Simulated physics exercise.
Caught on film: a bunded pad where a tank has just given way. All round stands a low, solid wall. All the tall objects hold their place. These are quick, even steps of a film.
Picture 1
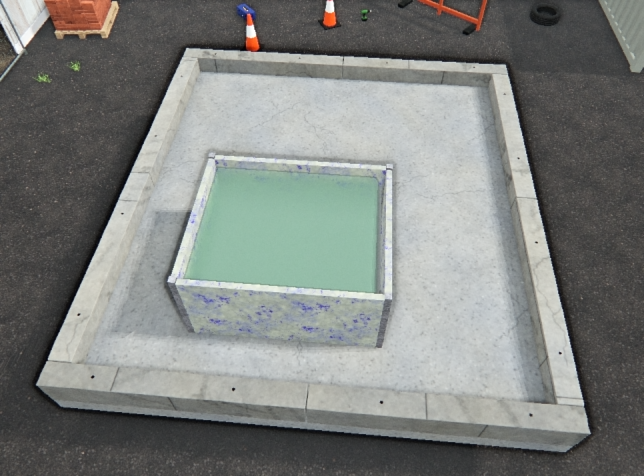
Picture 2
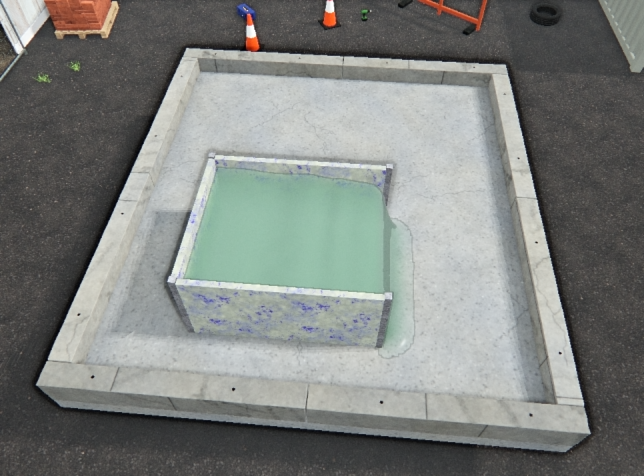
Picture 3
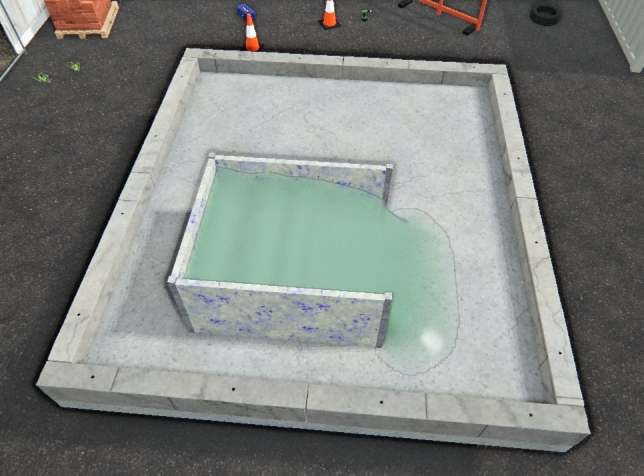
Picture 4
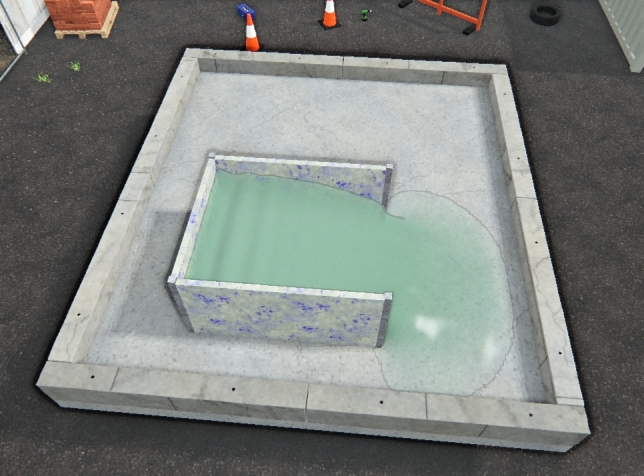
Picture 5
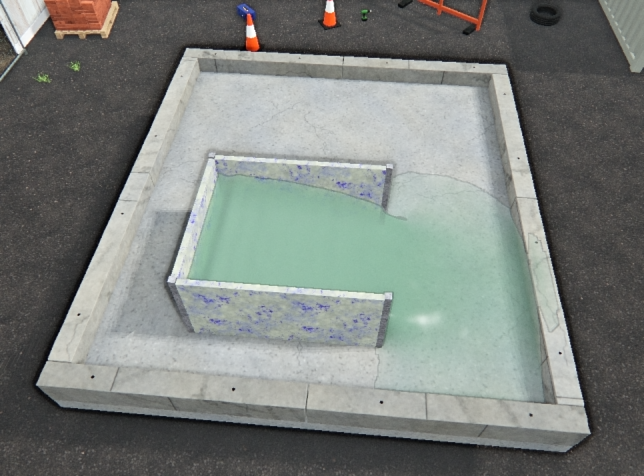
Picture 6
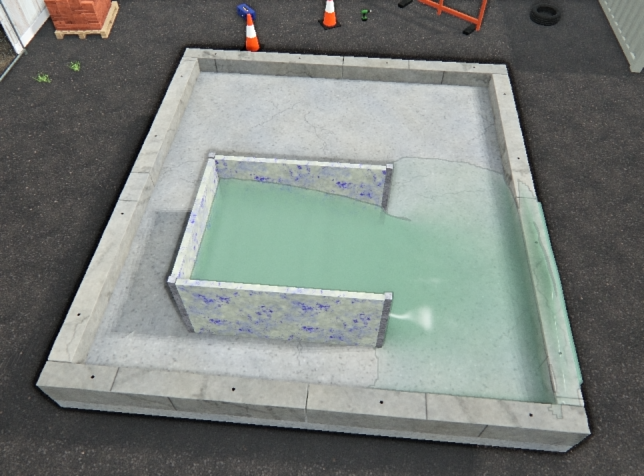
Green water fills a speckled, open-topped tank inside a low-walled concrete pad, seen from high above by a still camera. Dark asphalt surrounds the pad, with orange-and-white cones, an orange barrier and a black tyre along the top and stacked reddish bricks at upper left. The tank's right side opens, and water pours out, fans rightward across the pale floor, reaches the right wall and laps over it.
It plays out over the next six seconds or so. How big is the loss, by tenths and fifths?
Over the wall goes above a fifth.
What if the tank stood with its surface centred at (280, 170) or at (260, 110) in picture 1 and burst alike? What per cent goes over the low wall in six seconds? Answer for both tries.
Near 20 and 16 in a hundred.
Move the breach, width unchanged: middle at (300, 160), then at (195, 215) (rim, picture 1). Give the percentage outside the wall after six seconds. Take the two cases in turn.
Roughly 12 per cent, then 34 per cent.
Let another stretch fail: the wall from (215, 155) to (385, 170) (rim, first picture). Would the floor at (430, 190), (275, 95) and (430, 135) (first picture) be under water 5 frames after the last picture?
In turn: Under water, wet, under water.
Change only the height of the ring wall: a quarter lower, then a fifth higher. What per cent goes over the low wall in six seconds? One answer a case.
About 36 and 14 per cent.
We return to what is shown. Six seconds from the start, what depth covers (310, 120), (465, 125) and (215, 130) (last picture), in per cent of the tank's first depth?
Roughly 6, 14 and 16 per cent, in turn.
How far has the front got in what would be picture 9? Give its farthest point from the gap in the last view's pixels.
Roughly at (491, 129).
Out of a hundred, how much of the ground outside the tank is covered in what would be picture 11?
Roughly 30 per cent.
A moment on, water covers 25 % of the floor; the low wall has let 2 % over.
Next, water covers 30 % of the floor; the low wall has let 7 % over.
Then, water covers 45 % of the floor; the low wall has let 20 % over.
Later, water covers 70 % of the floor; the low wall has let 22 % over.
In the end, water covers 80 % of the floor; the low wall has let 22 % over.
